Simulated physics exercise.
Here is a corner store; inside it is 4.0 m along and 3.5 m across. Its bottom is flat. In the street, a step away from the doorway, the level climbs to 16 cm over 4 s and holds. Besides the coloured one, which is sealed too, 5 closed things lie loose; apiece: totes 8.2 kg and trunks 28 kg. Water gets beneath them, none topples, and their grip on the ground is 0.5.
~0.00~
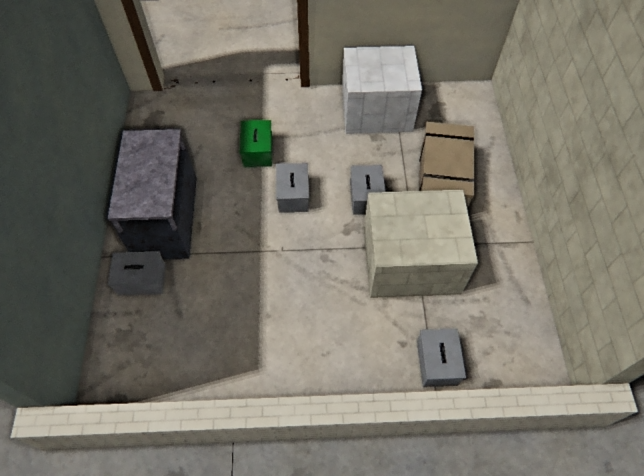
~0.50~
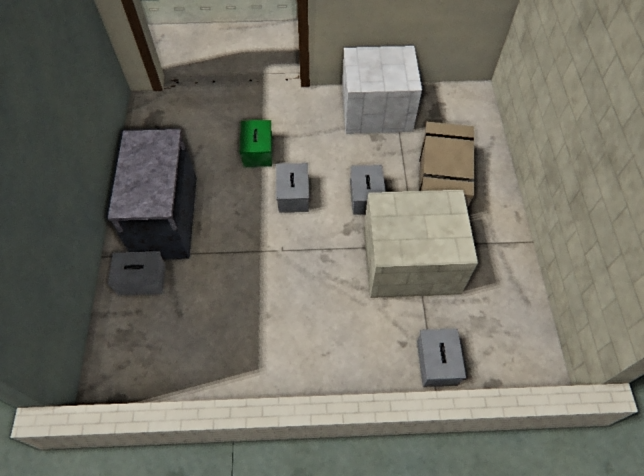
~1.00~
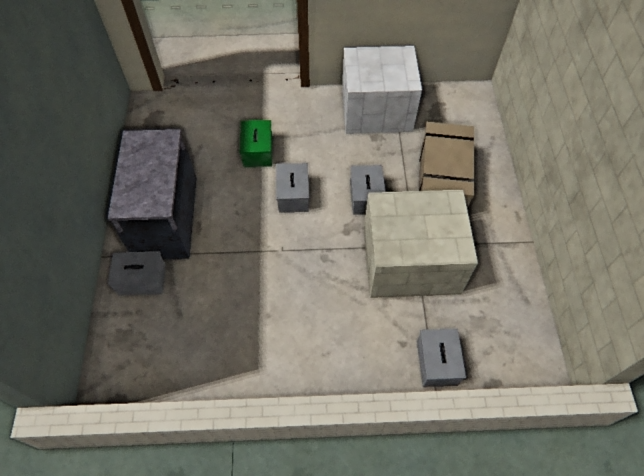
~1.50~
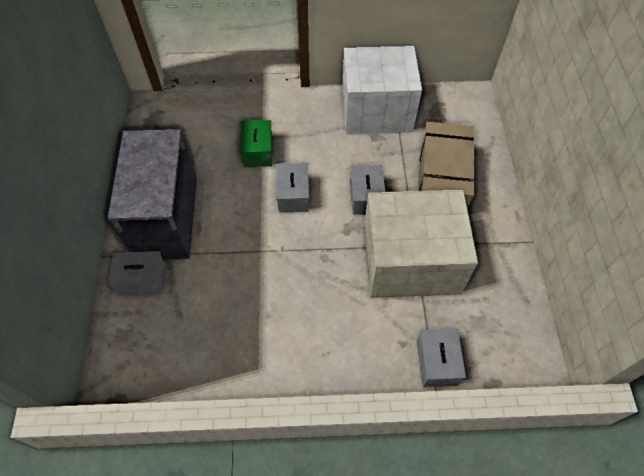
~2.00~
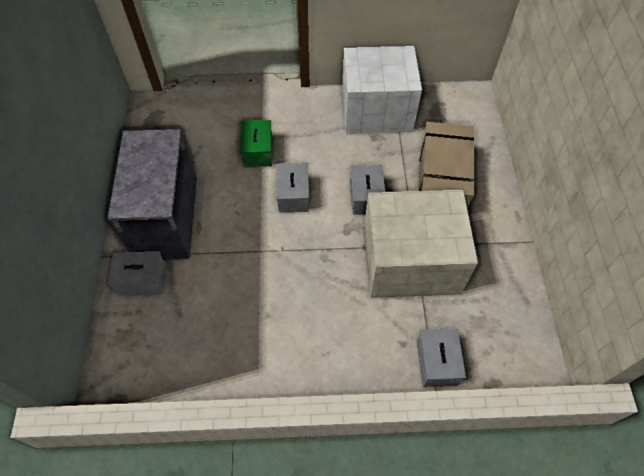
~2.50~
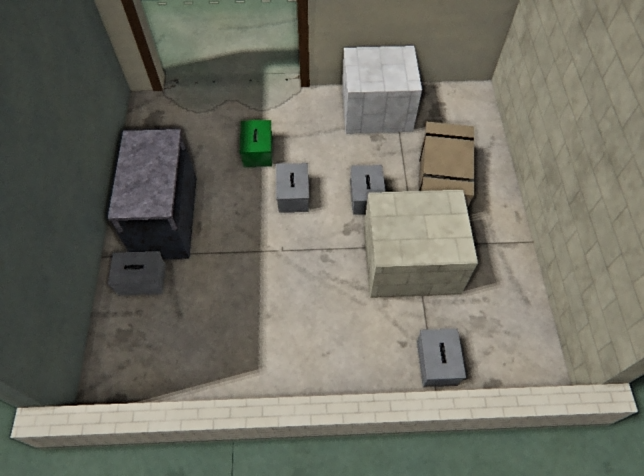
The clip opens on a high view into a walled room holding a green box, several small grey boxes and larger blocks, all sitting still. Greenish water spreads over the ground outside and creeps up through the doorway at the back. Finally it edges just past the doorway onto the floor, and no box moves.
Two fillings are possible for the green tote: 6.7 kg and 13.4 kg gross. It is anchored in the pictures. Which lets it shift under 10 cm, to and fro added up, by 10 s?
I expect that neither weight holds it.
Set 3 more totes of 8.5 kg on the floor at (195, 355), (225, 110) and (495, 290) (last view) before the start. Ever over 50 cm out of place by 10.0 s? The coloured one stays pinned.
In turn: Less, past it, short of it.
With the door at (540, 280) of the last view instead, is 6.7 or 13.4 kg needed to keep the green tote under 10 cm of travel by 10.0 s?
Then the lower weight is enough.
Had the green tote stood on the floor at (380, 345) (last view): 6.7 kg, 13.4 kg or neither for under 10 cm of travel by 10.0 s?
Neither holds.
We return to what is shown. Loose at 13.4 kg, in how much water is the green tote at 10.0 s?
Roughly 7 cm.
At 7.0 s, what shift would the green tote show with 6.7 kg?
Roughly 200 cm.
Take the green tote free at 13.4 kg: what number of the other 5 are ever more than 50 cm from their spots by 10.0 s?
That makes 1.
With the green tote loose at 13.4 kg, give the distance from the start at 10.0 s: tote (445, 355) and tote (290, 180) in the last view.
In turn: 30 cm, 50 cm.
After 3.5 s the green tote would be 1 cm from its start with 6.7 kg and 0 cm from its start with 13.4 kg; 3 cm of water round it then.
After 4.5 s the green tote would be 33 cm from its start with 6.7 kg and 0 cm from its start with 13.4 kg; 5 cm of water round it then.
After 7.0 s the green tote would be 214 cm from its start with 6.7 kg and 8 cm from its start with 13.4 kg; 8 cm of water round it then.
After 10.0 s the green tote would be 221 cm from its start with 6.7 kg and 52 cm from its start with 13.4 kg; 7 cm of water round it then.
